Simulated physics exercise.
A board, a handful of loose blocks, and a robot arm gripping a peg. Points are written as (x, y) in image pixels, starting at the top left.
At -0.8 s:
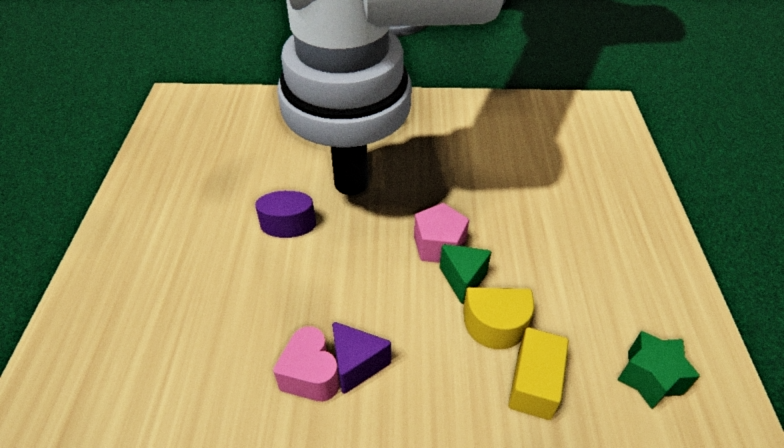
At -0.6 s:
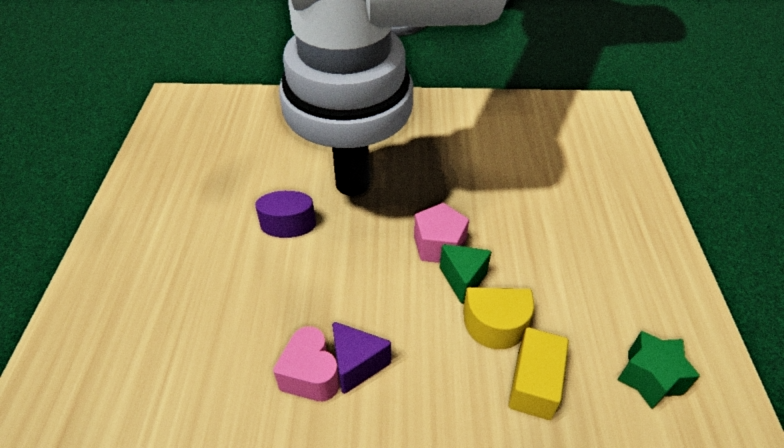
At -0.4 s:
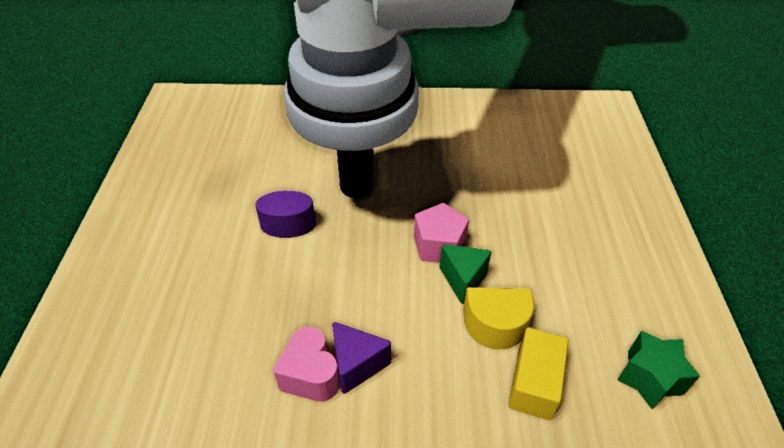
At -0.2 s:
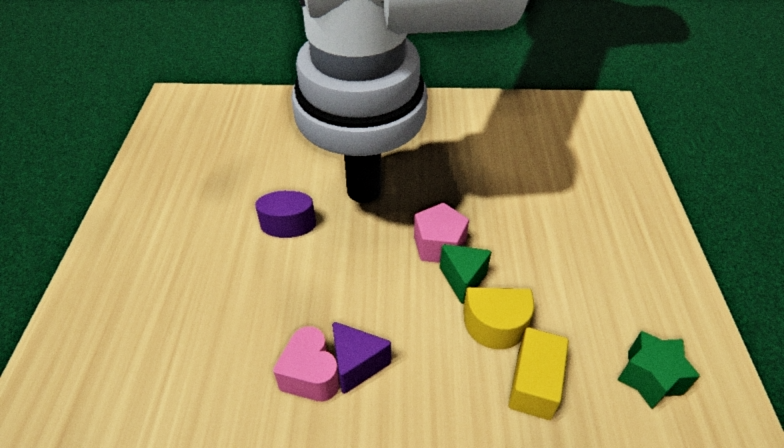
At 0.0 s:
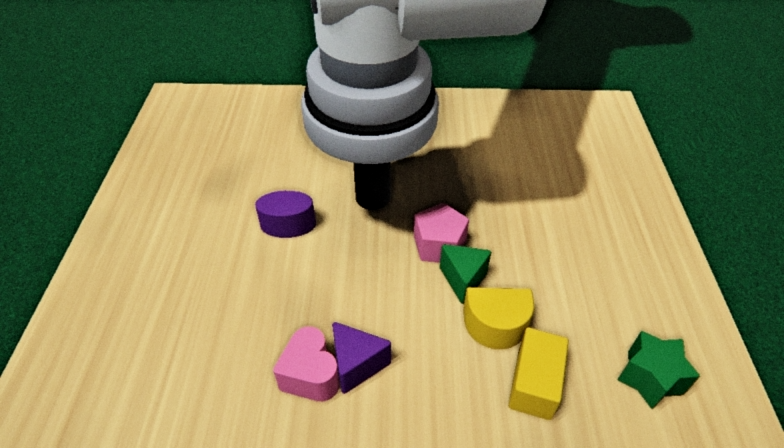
Robot arm with a black peg moving slightly right and toward the viewer above a wooden board, the coloured blocks staying still.
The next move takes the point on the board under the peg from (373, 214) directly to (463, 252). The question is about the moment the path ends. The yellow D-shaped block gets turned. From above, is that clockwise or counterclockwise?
It twists against the clock when seen from above.
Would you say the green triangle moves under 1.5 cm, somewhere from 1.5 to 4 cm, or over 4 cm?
Its final spot will lie 1.5 to 4 cm from the current one.
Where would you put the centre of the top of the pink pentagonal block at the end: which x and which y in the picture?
The middle of its upper face will lie at (510, 248).
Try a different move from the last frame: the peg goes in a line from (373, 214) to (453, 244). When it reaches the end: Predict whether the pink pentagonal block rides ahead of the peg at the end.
The pink pentagonal block stays in front.
What follows on the original path. Halfway along, peg (418, 218); pink pentagonal block (459, 229).
At the end, peg (465, 236); purple elliptical block in place; pink pentagonal block (510, 248); green triangle (482, 278), turned 20° clockwise; yellow D-shaped block (503, 312), turned 20° anticlockwise.
